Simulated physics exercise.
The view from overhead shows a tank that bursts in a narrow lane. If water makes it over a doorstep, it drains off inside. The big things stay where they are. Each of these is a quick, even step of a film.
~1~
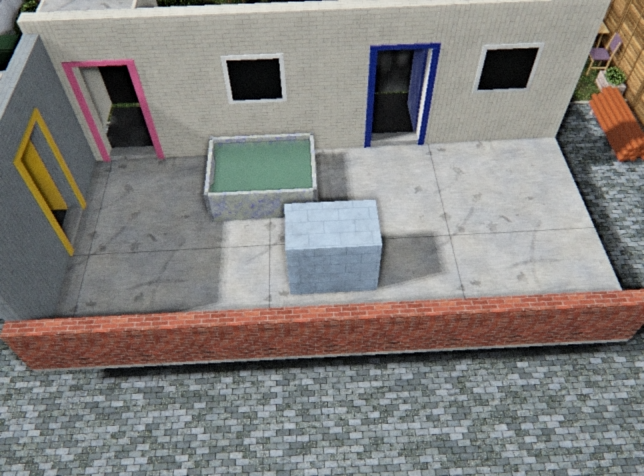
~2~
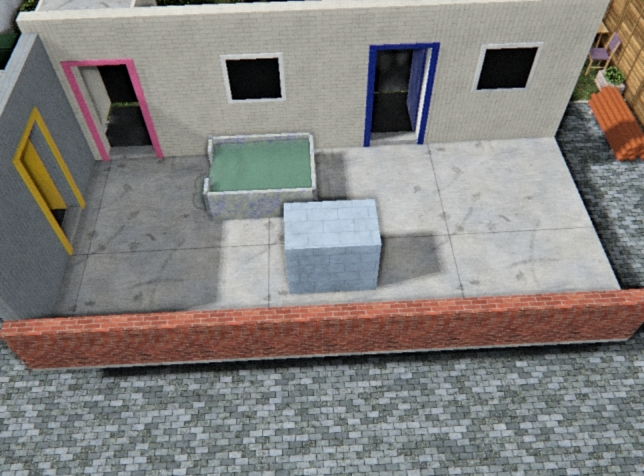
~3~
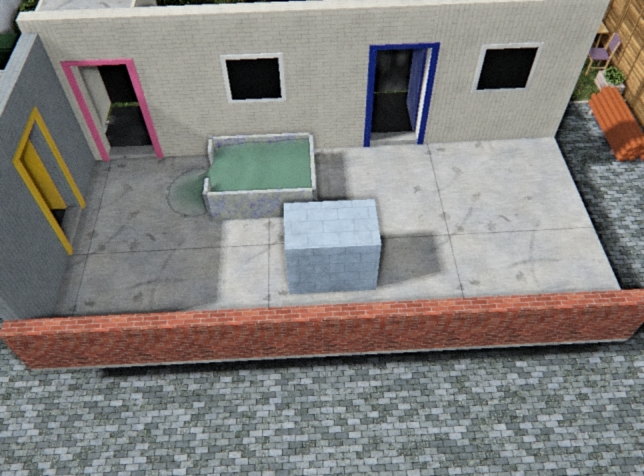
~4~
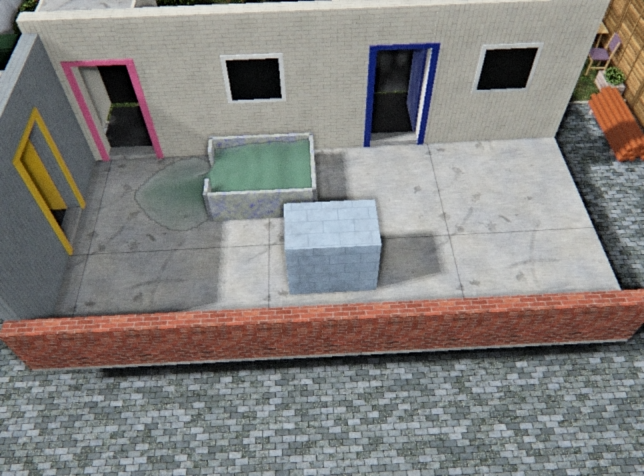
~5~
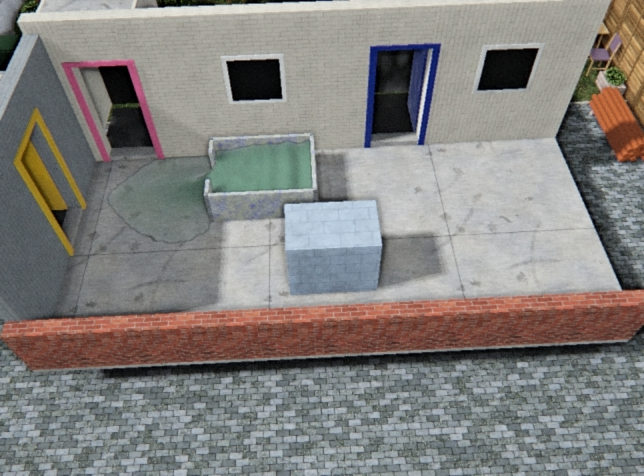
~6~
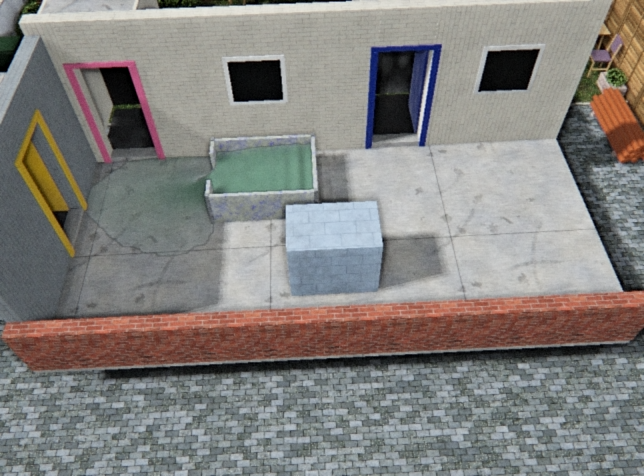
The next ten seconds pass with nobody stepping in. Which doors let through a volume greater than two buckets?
Result: The yellow door ends up above the line, the blue door ends up at or below the line, the pink door ends up above the line.
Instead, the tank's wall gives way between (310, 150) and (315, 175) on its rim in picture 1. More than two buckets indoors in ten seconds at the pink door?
Well, I'd say the pink door gets less.
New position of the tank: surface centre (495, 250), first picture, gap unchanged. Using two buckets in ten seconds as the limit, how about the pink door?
Each in turn: The pink door comes in short.
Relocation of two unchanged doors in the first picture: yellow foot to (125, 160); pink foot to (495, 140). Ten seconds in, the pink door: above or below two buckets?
From what I can tell, the pink door does not reach it.
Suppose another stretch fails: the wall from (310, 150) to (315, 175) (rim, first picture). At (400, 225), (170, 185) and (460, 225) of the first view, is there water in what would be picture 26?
Point one reached; point two not reached; point three reached.
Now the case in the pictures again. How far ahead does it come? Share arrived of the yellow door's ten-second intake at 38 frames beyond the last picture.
By then roughly 95 percent of the ten-second total is in.
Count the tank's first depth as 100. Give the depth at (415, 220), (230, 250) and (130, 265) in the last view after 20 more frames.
I'd put them at close to 0 per cent, then 0 per cent, then 4 per cent.
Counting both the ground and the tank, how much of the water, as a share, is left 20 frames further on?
My figure is close to 88 percent.
A moment on, water covers 20 % of the floor; the yellow door under two buckets in, the blue door not reached, the pink door wet at the sill, nothing in.
Next, water covers 20 % of the floor; the yellow door over two buckets in, the blue door not reached, the pink door under two buckets in.
Then, water covers 25 % of the floor; the yellow door far over two buckets in, the blue door not reached, the pink door over two buckets in.
Later, water covers 45 % of the floor; the yellow door far over two buckets in, the blue door not reached, the pink door over two buckets in.
In the end, water covers 65 % of the floor; the yellow door far over two buckets in, the blue door not reached, the pink door over two buckets in.
